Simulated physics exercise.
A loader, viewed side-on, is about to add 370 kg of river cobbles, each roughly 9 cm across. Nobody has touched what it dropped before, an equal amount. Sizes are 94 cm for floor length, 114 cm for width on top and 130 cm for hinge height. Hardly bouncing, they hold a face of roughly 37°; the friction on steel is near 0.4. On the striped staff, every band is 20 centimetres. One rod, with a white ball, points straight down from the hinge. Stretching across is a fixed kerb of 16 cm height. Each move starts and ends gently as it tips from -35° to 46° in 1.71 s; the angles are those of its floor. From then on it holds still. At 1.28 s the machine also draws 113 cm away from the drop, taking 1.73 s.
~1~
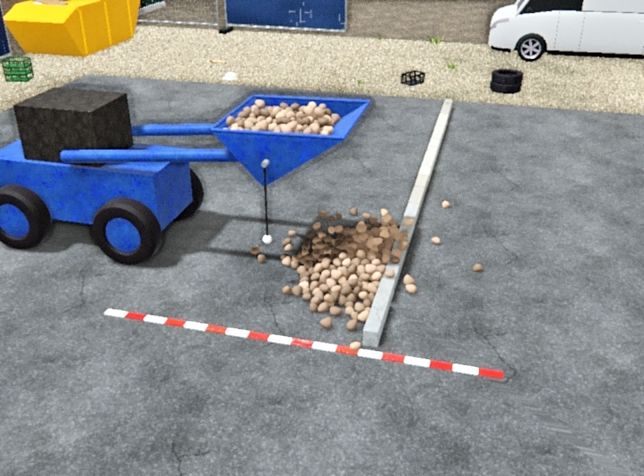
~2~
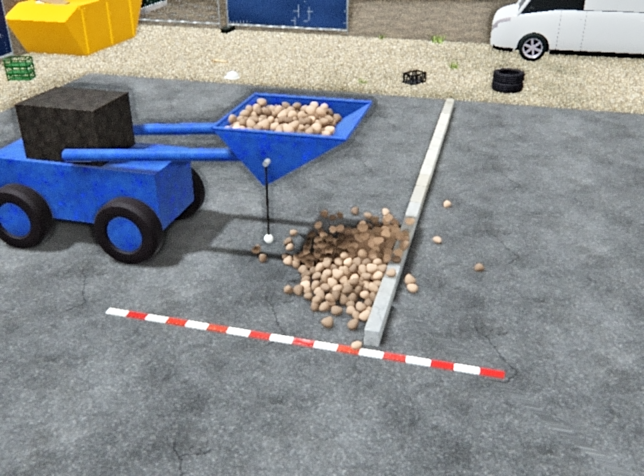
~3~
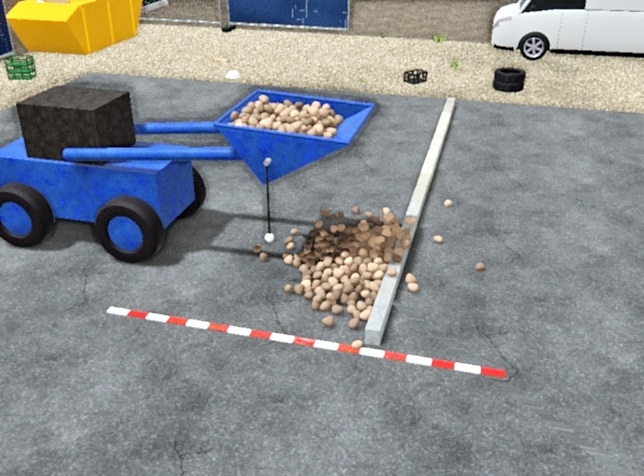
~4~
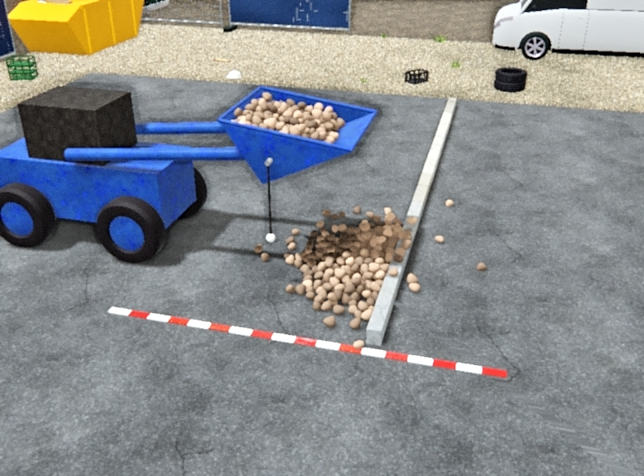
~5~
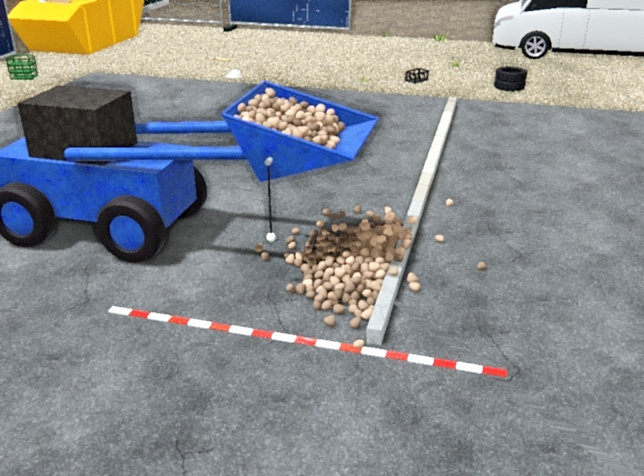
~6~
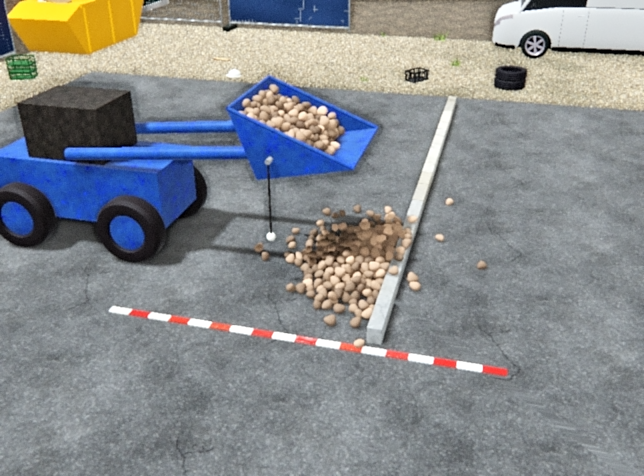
A blue four-wheeled machine with a dark block on its back stands at the left of a grey paved yard, seen from above and to the side, with gravel, a yellow skip and a white vehicle behind. Its raised blue bucket holds tan cobbles above a similar pile against a pale kerb, behind a red-and-white staff. The bucket steadily tilts its front lip downward, while the camera shifts very slightly.
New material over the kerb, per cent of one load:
4 per cent.
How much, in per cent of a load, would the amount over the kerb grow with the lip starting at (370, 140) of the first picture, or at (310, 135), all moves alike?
The first would add some 20 per cent and the second some 0 per cent.
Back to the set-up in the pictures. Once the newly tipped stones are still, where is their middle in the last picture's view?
I'd say close to (344, 248).
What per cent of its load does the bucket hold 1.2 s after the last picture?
It holds some 5 percent.
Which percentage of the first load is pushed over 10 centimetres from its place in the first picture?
About 15 %.
Then, 0.7 s after the last picture the floor is at 33°; in per cent of one load, 96 in the bucket, 102 on this side of the kerb, 2 over the kerb; the foremost stones are at (427, 249).
Then, 1.2 s after the last picture the floor is at 46°; in per cent of one load, 7 in the bucket, 191 on this side of the kerb, 2 over the kerb; the foremost stones are at (428, 248).
Then, 2.9 s after the last picture the floor is at 46°; in per cent of one load, 0 in the bucket, 195 on this side of the kerb, 5 over the kerb; the foremost stones are at (453, 255).
Then, 5.6 s after the last picture the floor is at 46°; in per cent of one load, 0 in the bucket, 195 on this side of the kerb, 5 over the kerb; the foremost stones are at (453, 255). Net gain over the kerb, 4.
